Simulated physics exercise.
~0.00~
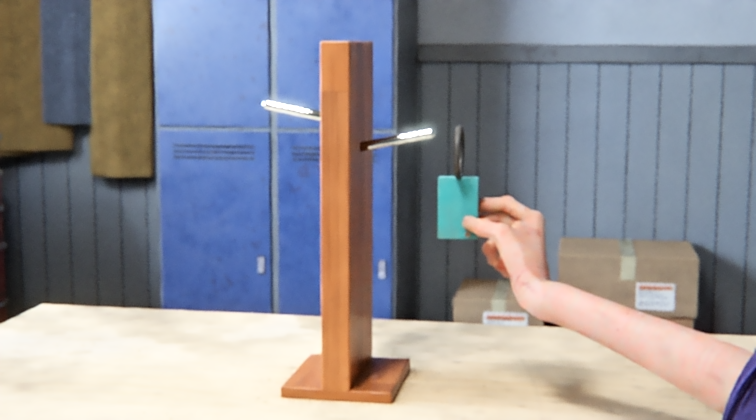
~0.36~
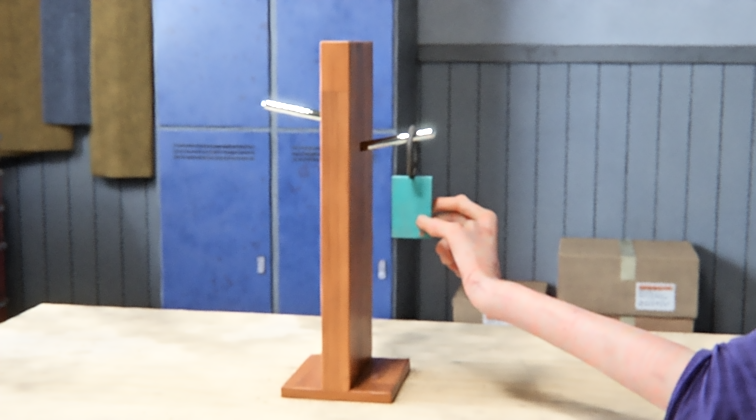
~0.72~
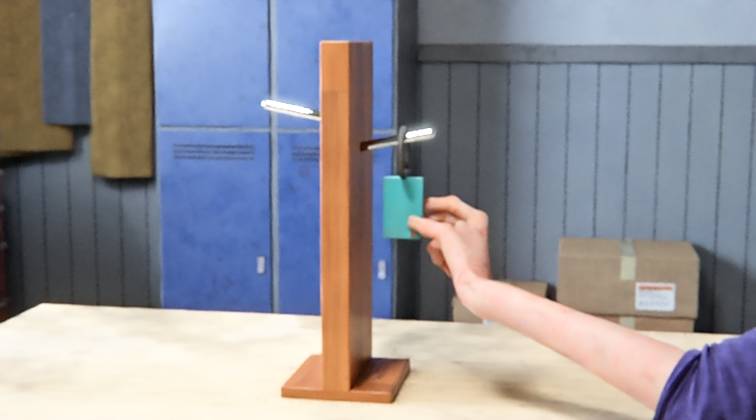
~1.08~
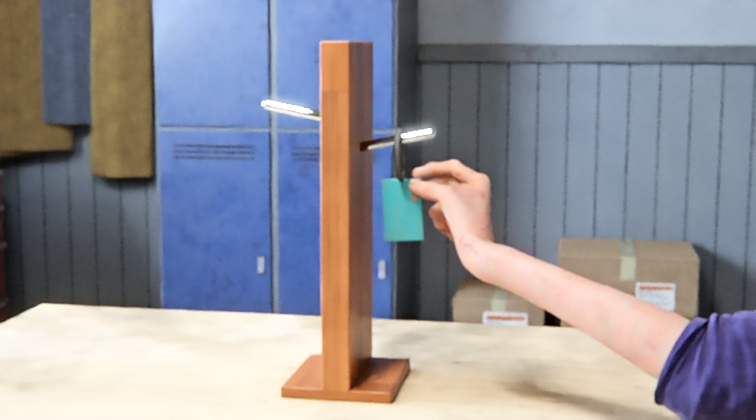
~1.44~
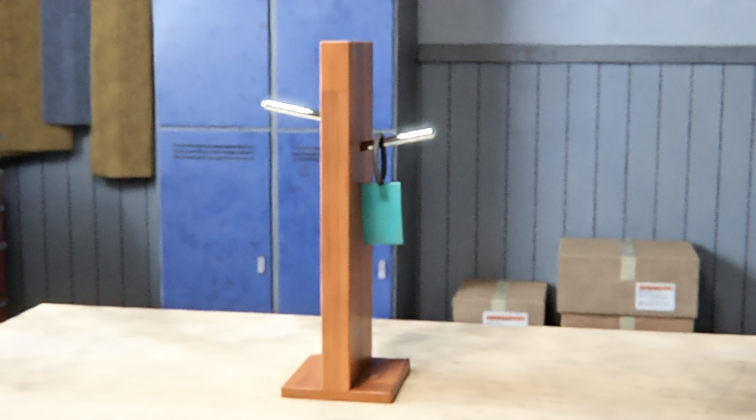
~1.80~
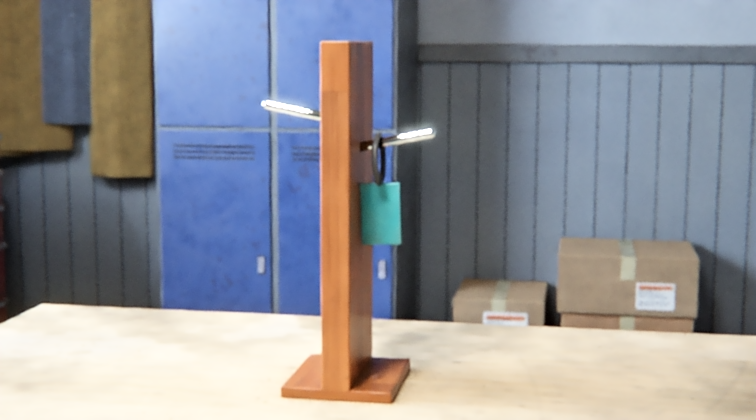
A turquoise tag with a dark ring at its top is held by a hand reaching in from the right, beside a wooden post whose two pale-tipped pegs angle out to either side. The post stands on a light tabletop, seen from a still, front-on view, with blue lockers, hanging cloths and cardboard boxes behind. The hand carries the tag left and brings its ring over the right peg. The fingers shift to the tag's top, then let go and withdraw. The tag slides left toward the post and stays hanging from the peg.
